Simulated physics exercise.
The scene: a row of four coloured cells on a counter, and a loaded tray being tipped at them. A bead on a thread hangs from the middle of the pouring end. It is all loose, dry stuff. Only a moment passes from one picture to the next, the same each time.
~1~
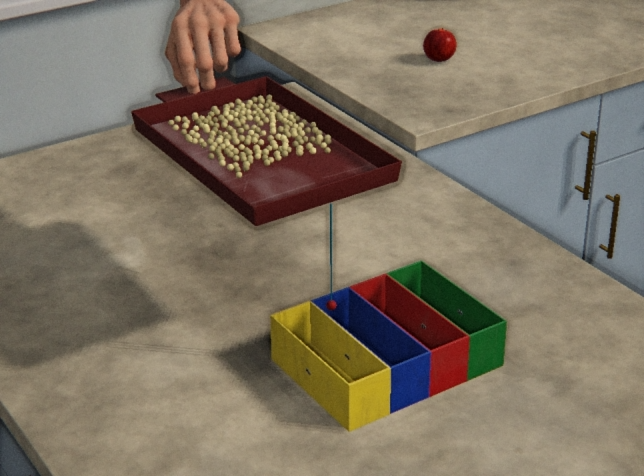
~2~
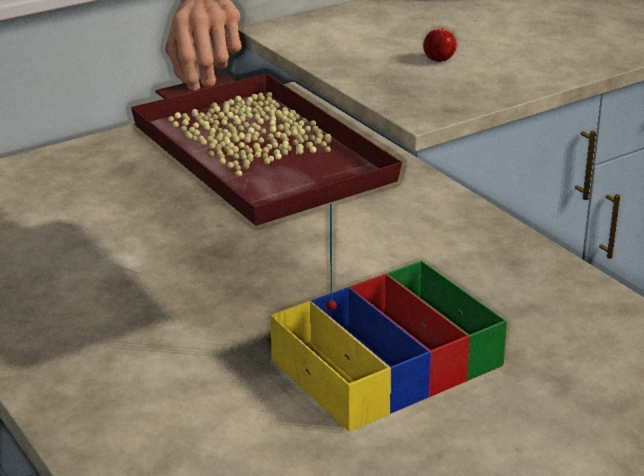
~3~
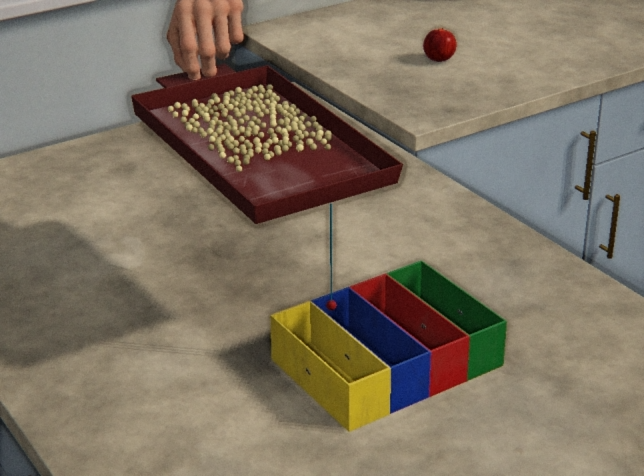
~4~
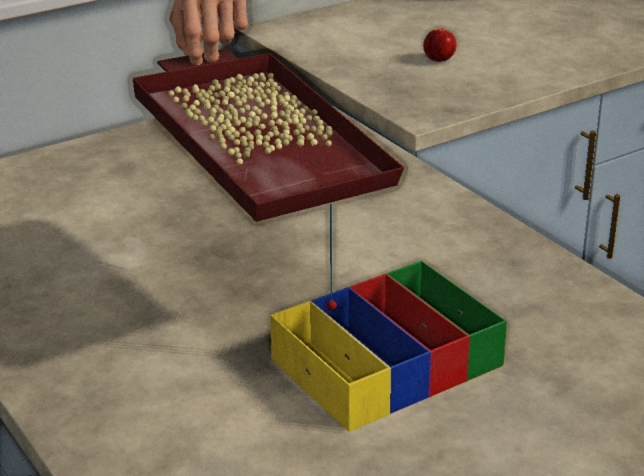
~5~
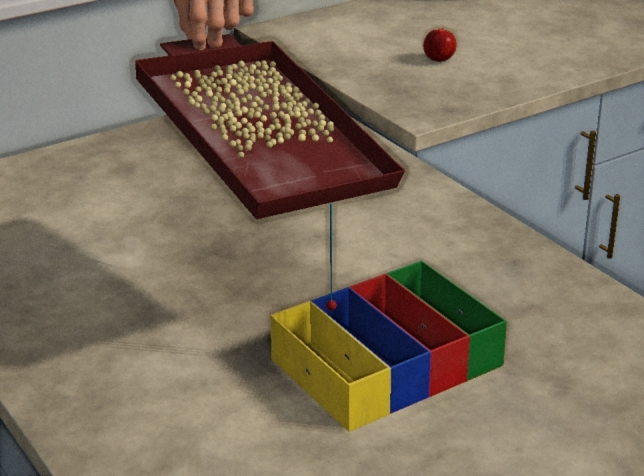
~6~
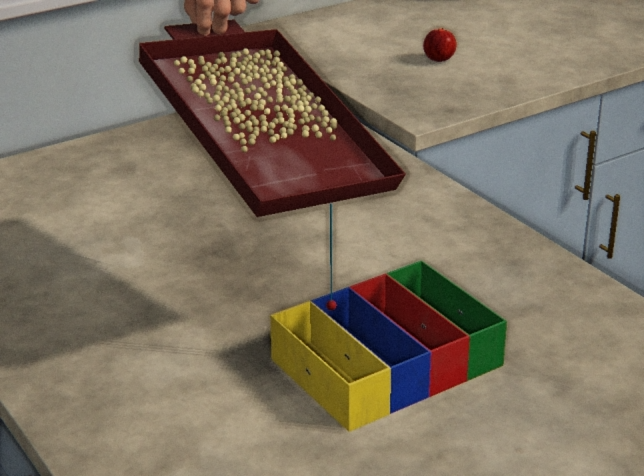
At first, a hand holds the back of a dark red tray of small pale beans, nearly level above a row of yellow, blue, red and green cells. Then the hand raises the back end, and the tray gradually slants forward, its right front corner dipping slightly while the beans stay bunched toward the back.
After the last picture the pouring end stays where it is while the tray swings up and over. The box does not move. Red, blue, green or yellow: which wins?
The red one ends fullest.
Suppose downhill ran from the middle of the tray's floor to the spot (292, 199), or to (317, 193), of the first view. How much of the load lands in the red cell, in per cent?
The first gives 0 %, the second 20 %.
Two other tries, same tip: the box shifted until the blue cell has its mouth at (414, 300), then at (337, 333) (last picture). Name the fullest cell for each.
One: Blue. Two: The cell in green.
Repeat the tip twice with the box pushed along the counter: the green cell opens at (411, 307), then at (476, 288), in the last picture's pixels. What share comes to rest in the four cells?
The first gives 90 %, the second 100 %.
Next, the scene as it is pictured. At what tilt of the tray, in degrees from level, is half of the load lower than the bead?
Roughly 110°.
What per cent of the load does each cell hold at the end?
About: Yellow cell 0, blue cell 10, red cell 80, green cell 10 per cent.
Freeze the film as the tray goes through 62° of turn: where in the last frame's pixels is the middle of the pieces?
Close to (373, 181).
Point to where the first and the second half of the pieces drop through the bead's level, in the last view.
The first part at (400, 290); the rest at (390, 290).
Soon after the last picture, tray tipped steeply; most on the tray; a stray few in the red cell; a stray few in the green cell; a small part falling or outside the box.
A little later, tray tipped past a quarter turn; about two thirds on the tray; about a quarter in the red cell; a small part in the green cell; a stray few in the blue cell; a small part falling or outside the box.
Later still, tray tipped past a quarter turn; most in the red cell; a small part in the green cell; a small part in the blue cell; a stray few falling or outside the box.
At rest, tray tipped past a quarter turn; most in the red cell; a small part in the green cell; a small part in the blue cell; none in the yellow cell; a stray few outside the box.
